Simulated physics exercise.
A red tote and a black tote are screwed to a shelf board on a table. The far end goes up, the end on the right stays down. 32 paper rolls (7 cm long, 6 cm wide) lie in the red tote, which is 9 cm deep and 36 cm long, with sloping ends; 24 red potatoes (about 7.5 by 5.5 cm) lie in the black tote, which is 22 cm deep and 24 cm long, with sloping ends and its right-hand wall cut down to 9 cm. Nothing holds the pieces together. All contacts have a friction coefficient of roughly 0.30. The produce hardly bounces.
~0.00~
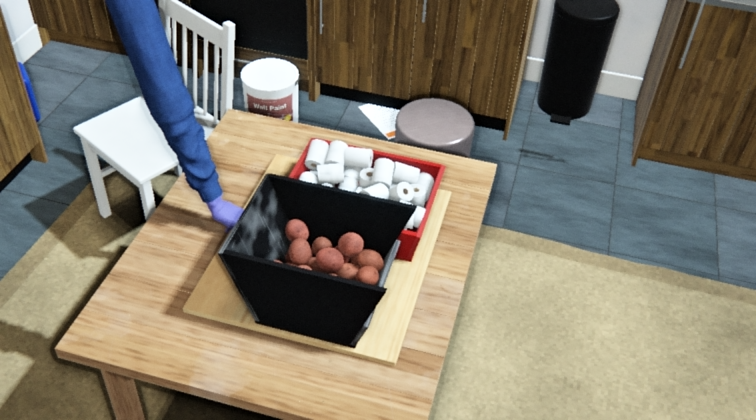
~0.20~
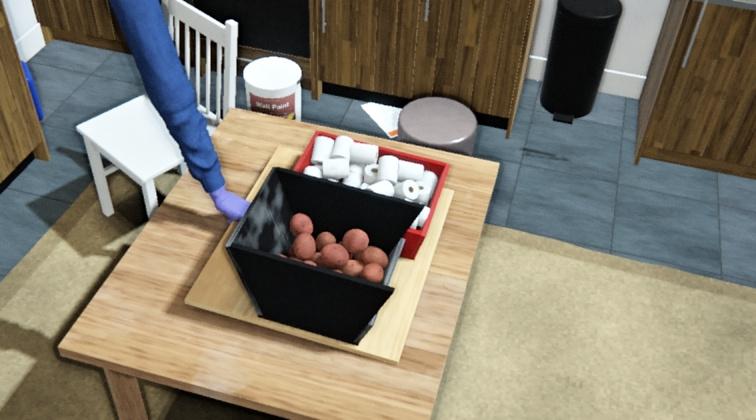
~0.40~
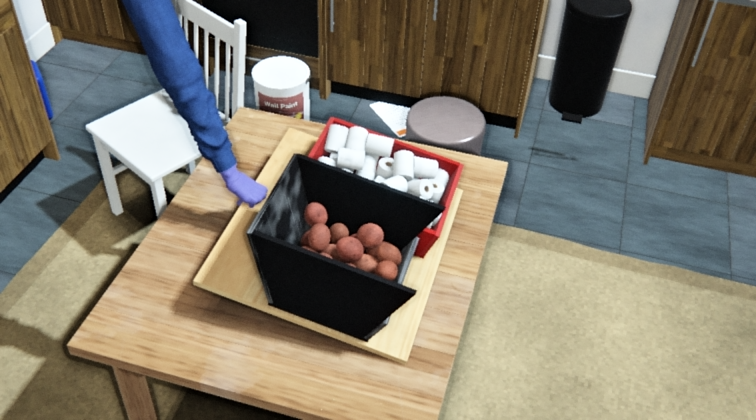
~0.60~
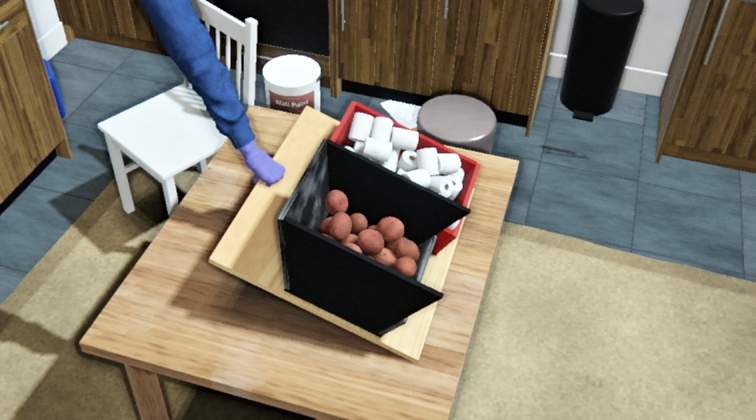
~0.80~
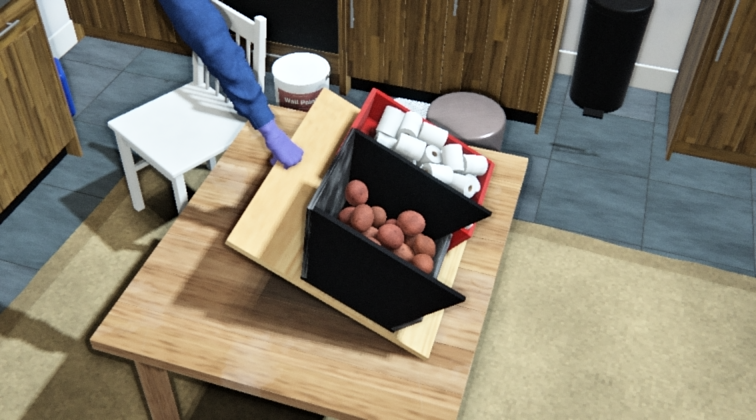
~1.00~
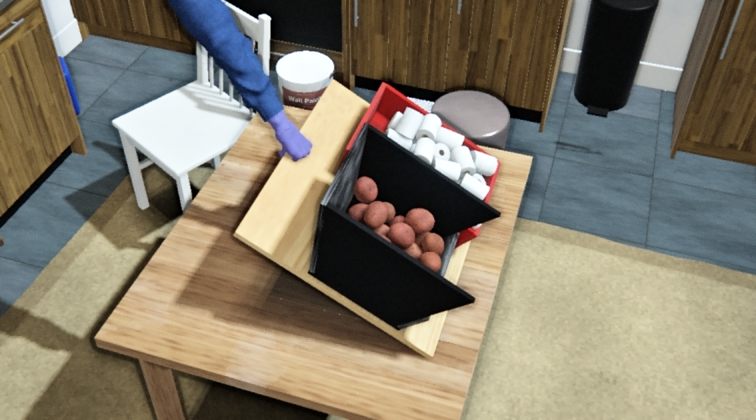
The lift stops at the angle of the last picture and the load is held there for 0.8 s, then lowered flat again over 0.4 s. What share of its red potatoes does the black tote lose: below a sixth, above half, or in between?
The black tote loses under a sixth of its red potatoes.
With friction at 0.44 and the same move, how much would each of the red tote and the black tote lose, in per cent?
Then red tote 0, black tote 0 per cent.
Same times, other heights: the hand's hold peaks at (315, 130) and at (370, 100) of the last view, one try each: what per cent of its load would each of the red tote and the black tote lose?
Red tote 10 then 50, black tote 0 then 20 per cent.
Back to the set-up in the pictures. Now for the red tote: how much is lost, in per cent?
About: Red tote 0 per cent.
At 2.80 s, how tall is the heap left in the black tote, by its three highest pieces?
Some 12 cm.
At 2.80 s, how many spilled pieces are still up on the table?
About 0.
After 1.29 s, tilt 29°; the red tote has all 32 and the black tote has all 24.
After 1.65 s, tilt 29°; the red tote has all 32 and the black tote has all 24.
After 2.15 s, tilt 1°; the red tote has all 32 and the black tote has all 24.
Final count (at 2.80 s), the red tote has all 32 and the black tote has all 24. Asked share, 0 of 24, 0 per cent.
